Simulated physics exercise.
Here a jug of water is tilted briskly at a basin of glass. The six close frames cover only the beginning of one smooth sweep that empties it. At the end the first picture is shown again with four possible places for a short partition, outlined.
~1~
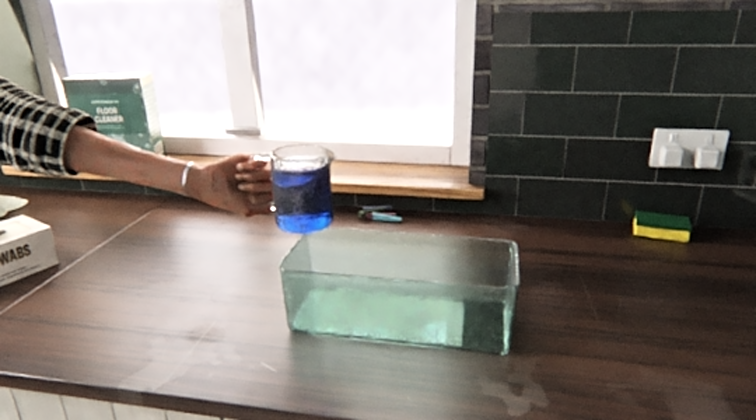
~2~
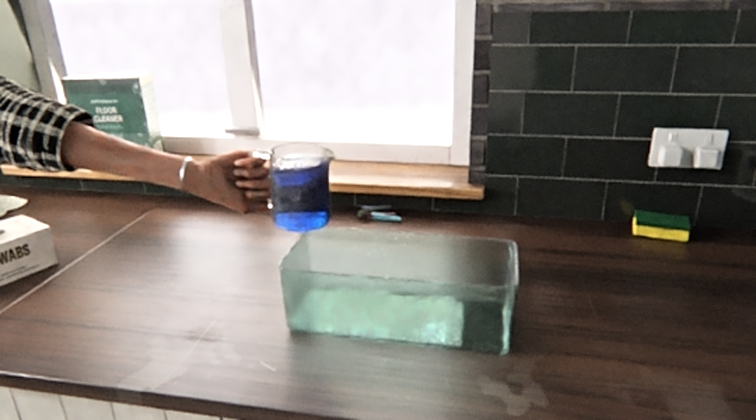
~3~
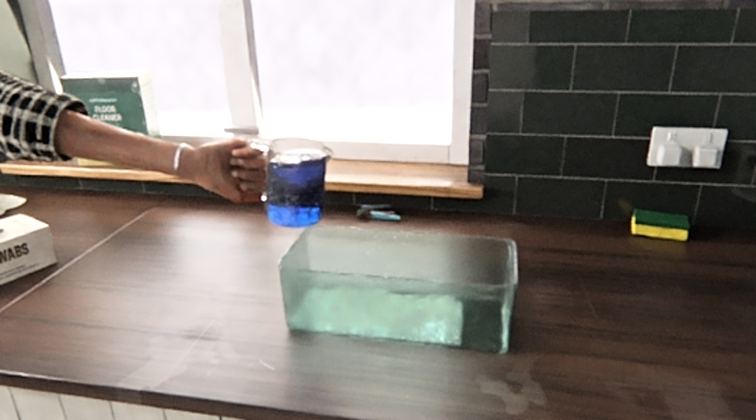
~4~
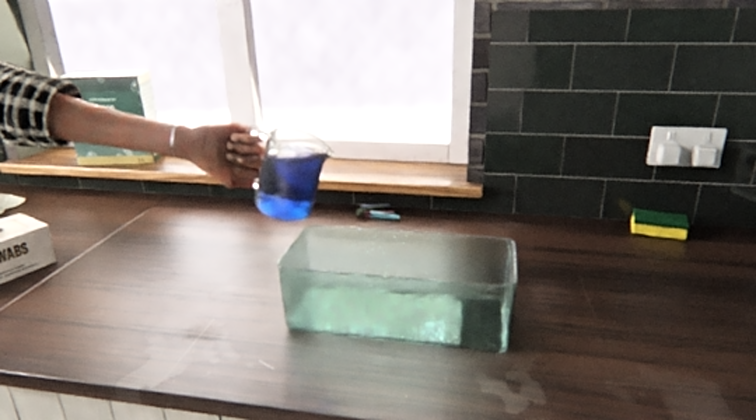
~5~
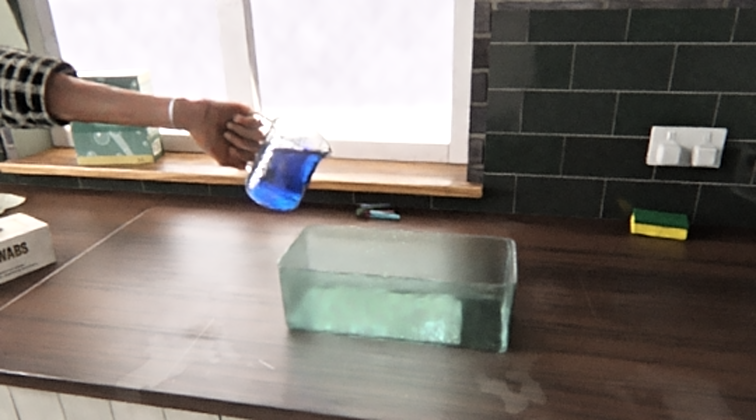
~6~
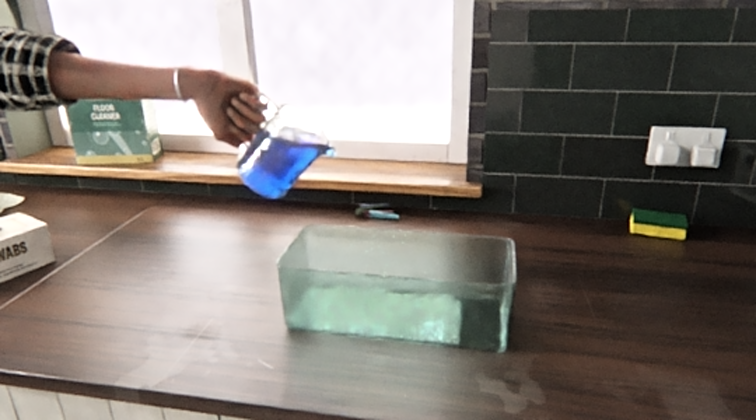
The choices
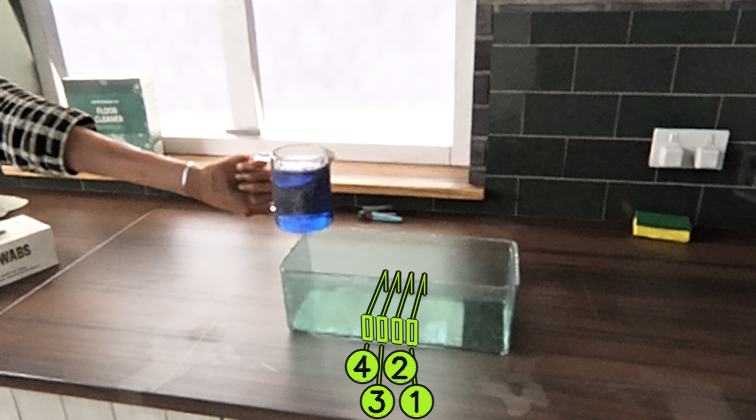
On a dark wooden countertop by a bright window and dark tiled wall, the view looks slightly down from the front and stays nearly still. A hand in a checked sleeve holds a clear jug of blue liquid above a greenish glass basin, with a yellow-green sponge at right. The hand keeps the jug upright, then tilts it steadily rightward until liquid reaches its lip.
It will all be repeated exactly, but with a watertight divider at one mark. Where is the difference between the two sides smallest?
Use position 1.
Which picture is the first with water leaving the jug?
In picture 6.
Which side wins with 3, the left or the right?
The right one.
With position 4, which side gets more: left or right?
The right side.
On the marked copy, 1 at (411, 349); 2 at (396, 347); 3 at (381, 346); 4 at (367, 344).
If 1 is chosen, about 54 % ends left of the wall and 44 % right of it.
If 2 is chosen, about 25 % ends left of the wall and 70 % right of it; 4 % is lost outside.
If 3 is chosen, about 13 % ends left of the wall and 84 % right of it; 3 % is lost outside.
If 4 is chosen, about 9 % ends left of the wall and 88 % right of it; 4 % is lost outside.
